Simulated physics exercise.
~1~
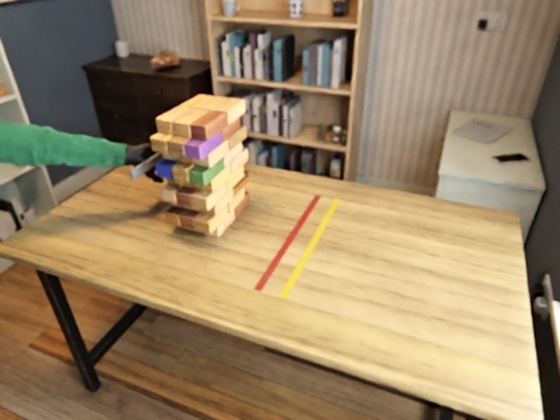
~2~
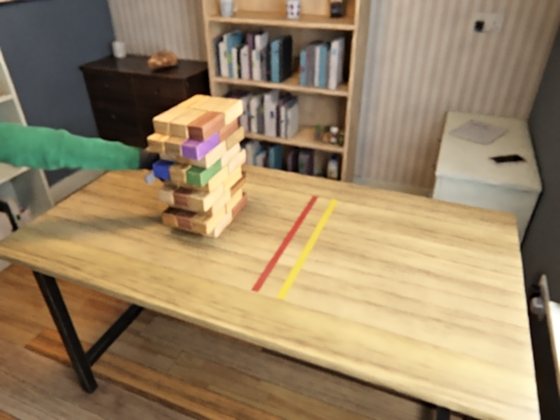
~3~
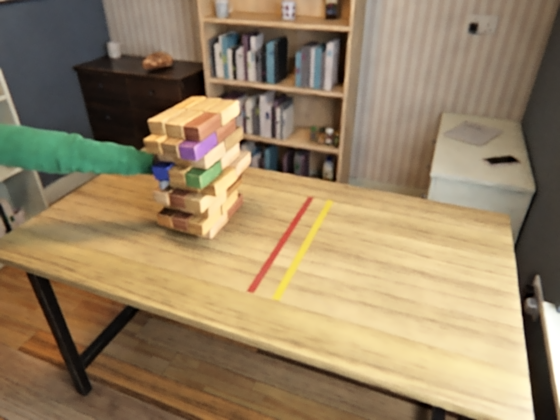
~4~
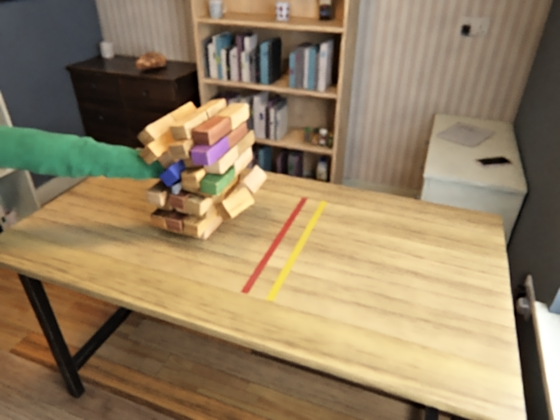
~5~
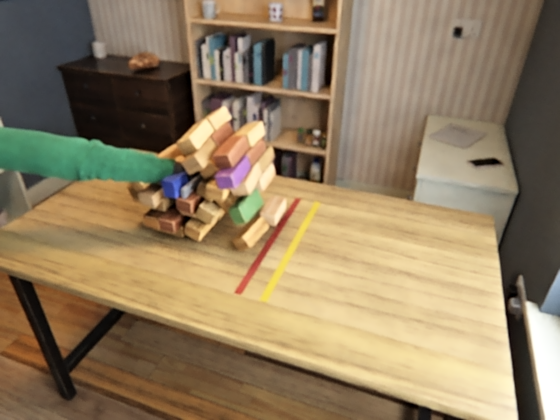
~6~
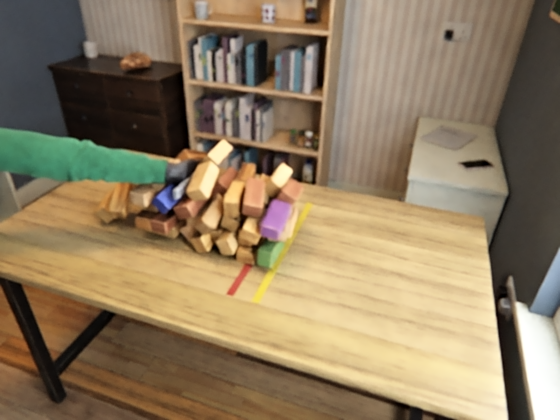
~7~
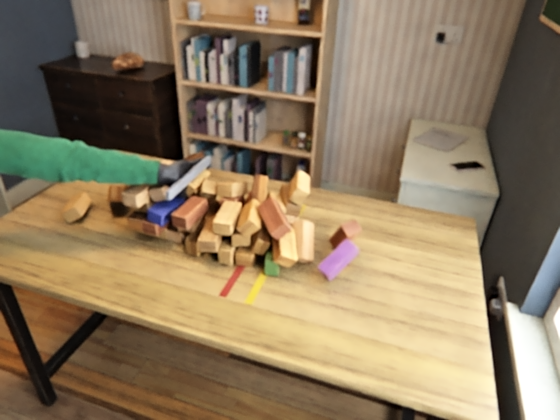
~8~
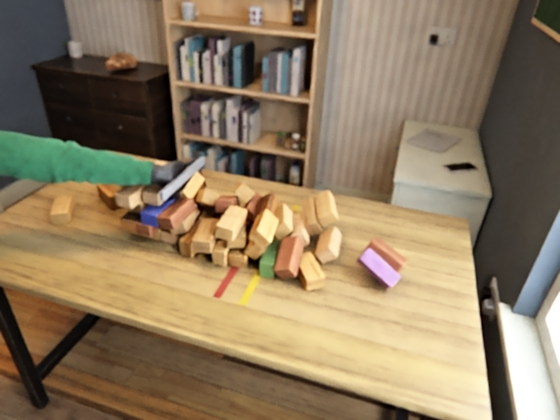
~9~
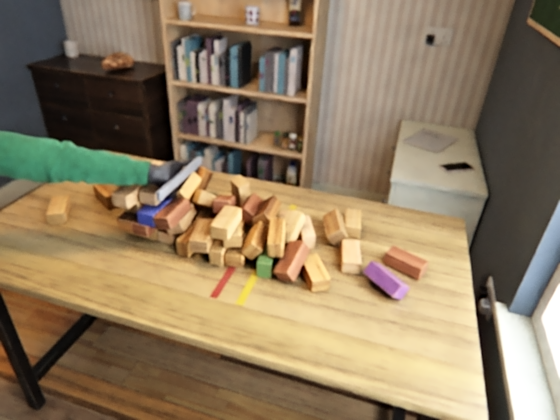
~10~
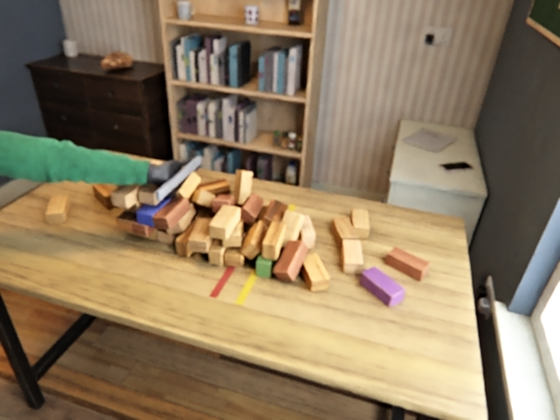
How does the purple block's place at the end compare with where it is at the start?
At the start it sits high in the standing tower, to the left of both lines. By the end it lies on the tabletop to the right, past the yellow line and away from the main heap.
